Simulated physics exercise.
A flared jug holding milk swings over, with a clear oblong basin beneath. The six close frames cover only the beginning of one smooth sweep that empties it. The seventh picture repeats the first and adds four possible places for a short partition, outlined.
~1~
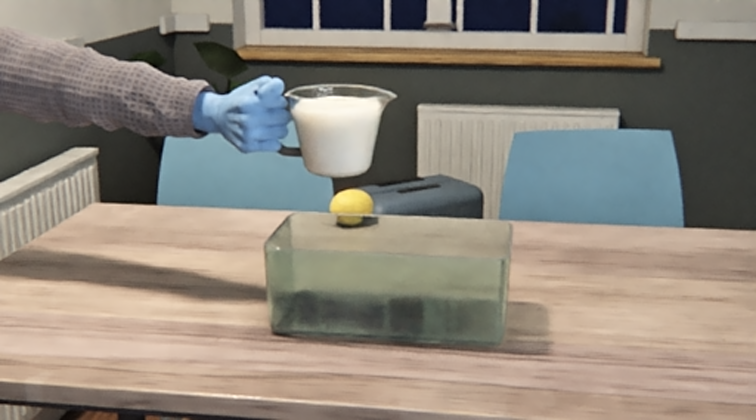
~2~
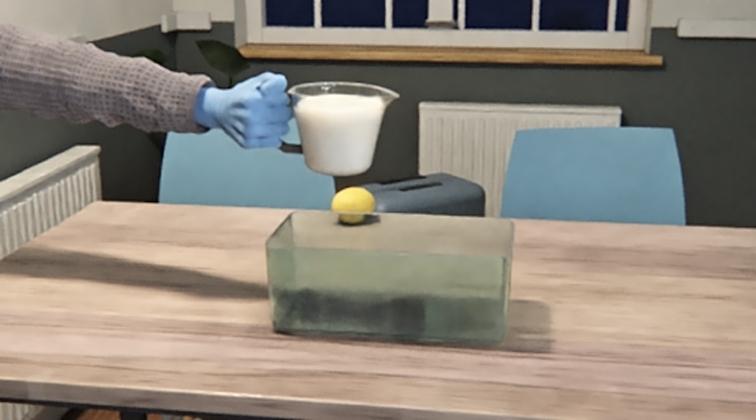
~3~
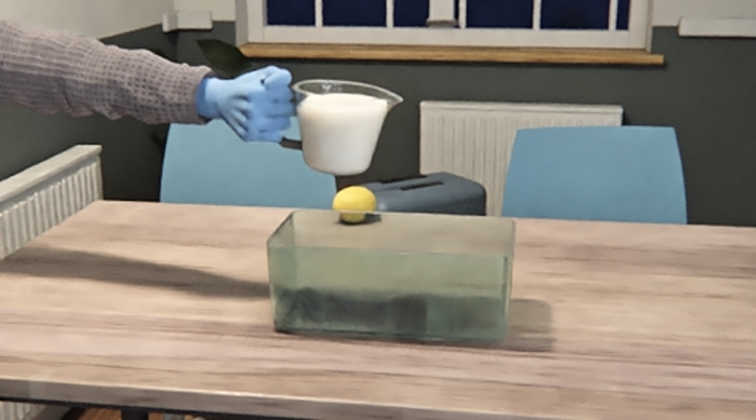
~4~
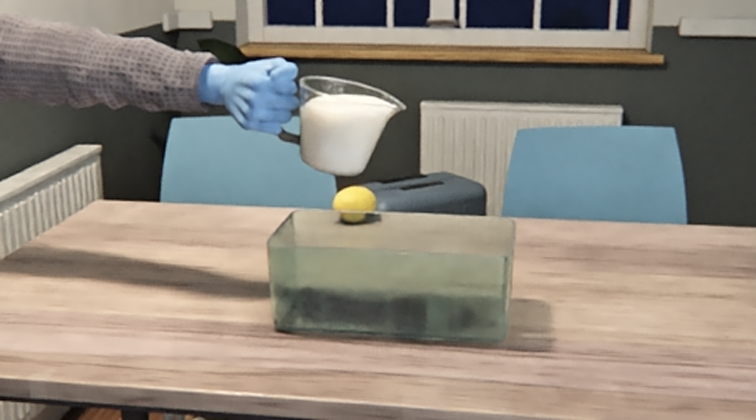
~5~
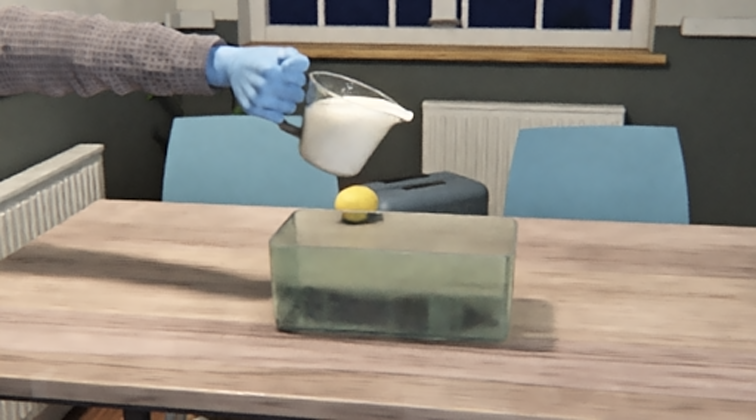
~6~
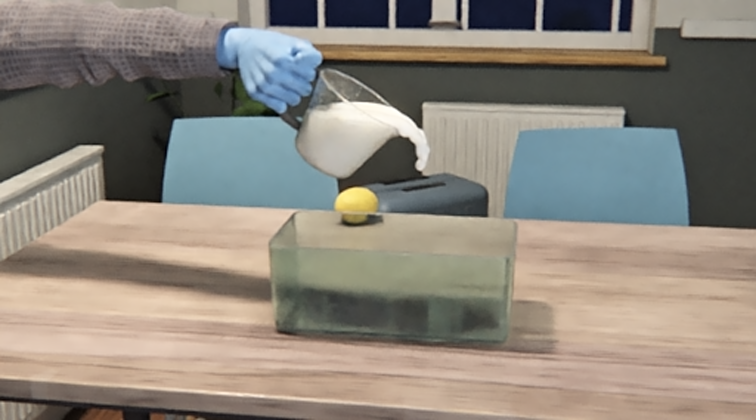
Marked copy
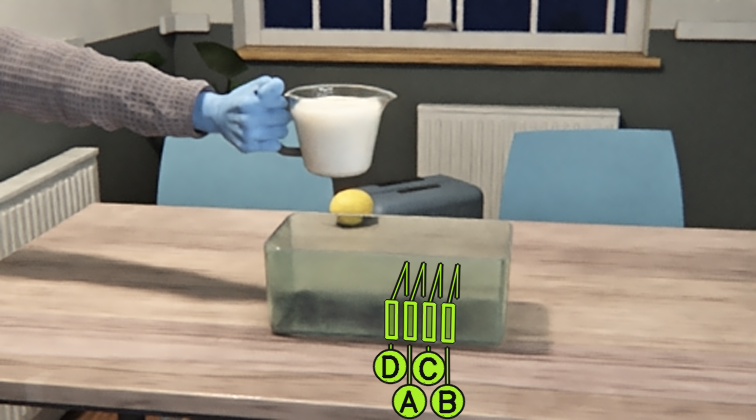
At a wooden table, a blue-gloved hand tilting a glass jug rightward above a clear oblong basin, milk starting over the lip.
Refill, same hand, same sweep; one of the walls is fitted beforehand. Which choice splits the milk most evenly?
C.
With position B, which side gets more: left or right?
The left side.
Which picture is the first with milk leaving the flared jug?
In picture 5.
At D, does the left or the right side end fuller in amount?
More ends on the right.
On the marked copy, A at (409, 345); B at (447, 348); C at (428, 346); D at (390, 344).
With A, about 22 % ends left of the wall and 77 % right of it.
With B, about 77 % ends left of the wall and 22 % right of it.
With C, about 49 % ends left of the wall and 50 % right of it.
With D, about 10 % ends left of the wall and 88 % right of it.
